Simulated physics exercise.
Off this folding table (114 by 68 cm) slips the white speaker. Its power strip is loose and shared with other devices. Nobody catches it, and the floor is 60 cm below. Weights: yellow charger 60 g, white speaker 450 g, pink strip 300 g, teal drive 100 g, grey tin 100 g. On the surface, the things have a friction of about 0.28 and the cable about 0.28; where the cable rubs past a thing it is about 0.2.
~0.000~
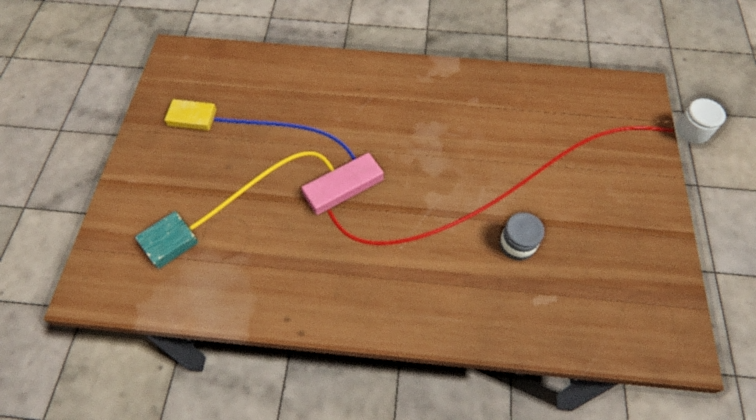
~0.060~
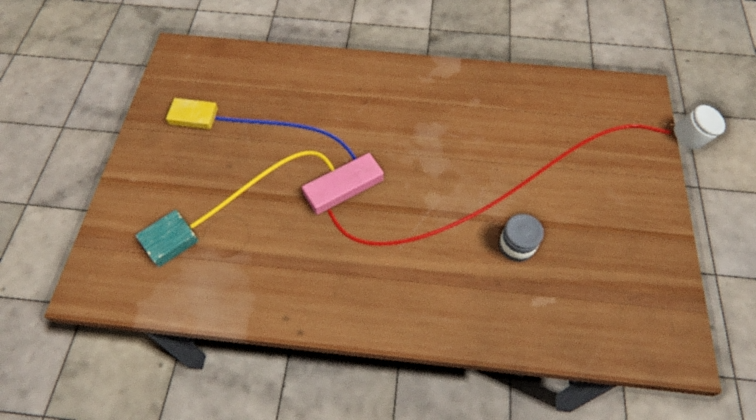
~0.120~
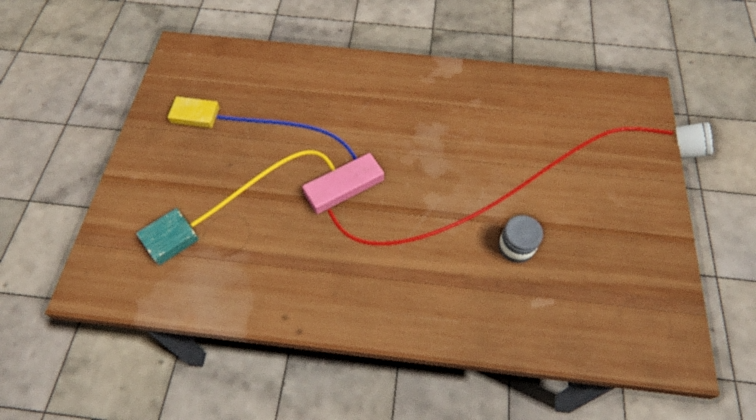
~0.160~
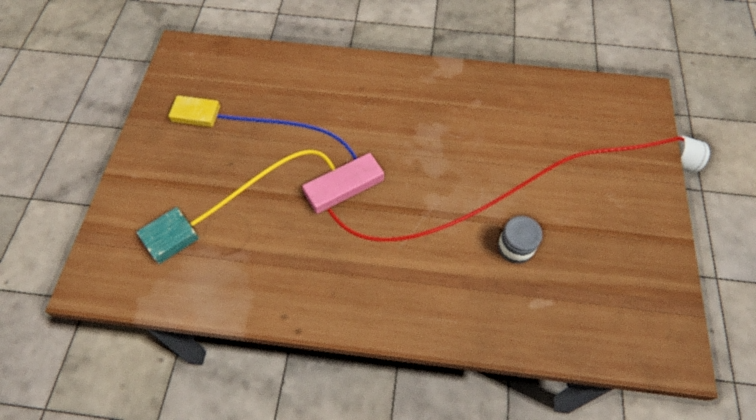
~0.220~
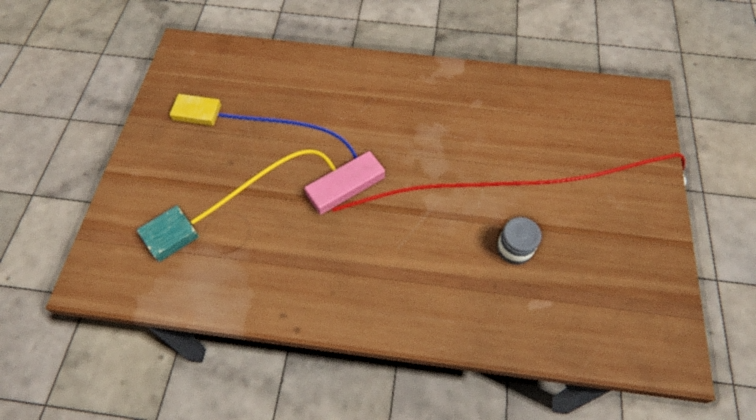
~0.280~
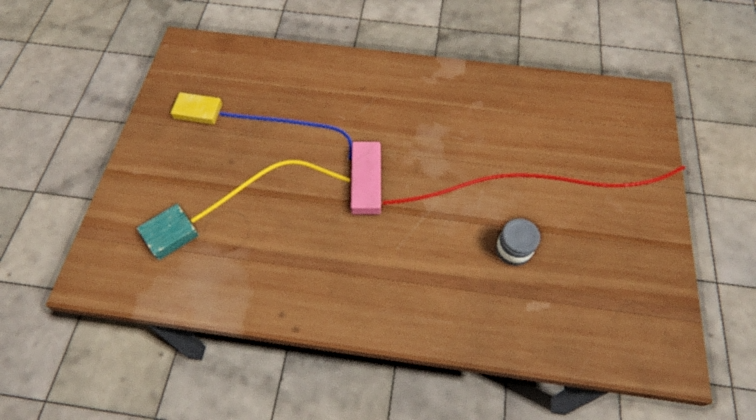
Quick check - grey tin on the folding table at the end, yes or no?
Yes, it stays put.
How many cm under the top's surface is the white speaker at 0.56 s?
Roughly 50 centimetres.
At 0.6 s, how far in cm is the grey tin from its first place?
0 cm.
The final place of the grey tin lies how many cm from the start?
I'd put it at close to 0 cm.
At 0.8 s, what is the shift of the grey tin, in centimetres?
I'd say it's moved around 0 cm.
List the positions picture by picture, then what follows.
In the first frame, shows, grey tin (525, 229); red cable runs through (356, 239) (439, 230) (508, 193) (567, 152) (633, 128).
In the second frame, shows, white speaker (707, 118); red cable runs through (355, 239) (508, 194) (631, 126).
In the third frame, shows, white speaker (693, 141); red cable runs through (355, 239) (508, 195) (632, 129).
In the fourth frame, shows, white speaker (685, 154); red cable runs through (359, 235) (512, 191) (651, 145).
In the fifth frame, shows, red cable runs through (538, 183) (682, 158).
In the sixth frame, shows, grey tin (521, 235); red cable runs through (423, 197) (500, 176) (581, 182) (660, 178).
By 0.6 s, the strip's end of the red cable at (528, 183); teal drive 32 cm off its start, pink strip 32 cm off its start, yellow charger 22 cm off its start.
By 0.8 s, the strip's end of the red cable at (622, 191); teal drive 59 cm off its start, pink strip 51 cm off its start, yellow charger 49 cm off its start.
By 1.1 s, the strip's end of the red cable at (633, 192); teal drive 64 cm off its start at (502, 164), yellow charger 56 cm off its start at (456, 188), pink strip 54 cm off its start at (618, 162).
By 1.4 s, the strip's end of the red cable at (633, 192); teal drive 64 cm off its start, yellow charger 56 cm off its start, pink strip 54 cm off its start.
By 2.6 s, the strip's end of the red cable at (633, 192); grey tin 0 cm off its start at (521, 235), teal drive 64 cm off its start at (502, 164), yellow charger 56 cm off its start at (456, 188), pink strip 54 cm off its start at (618, 162).
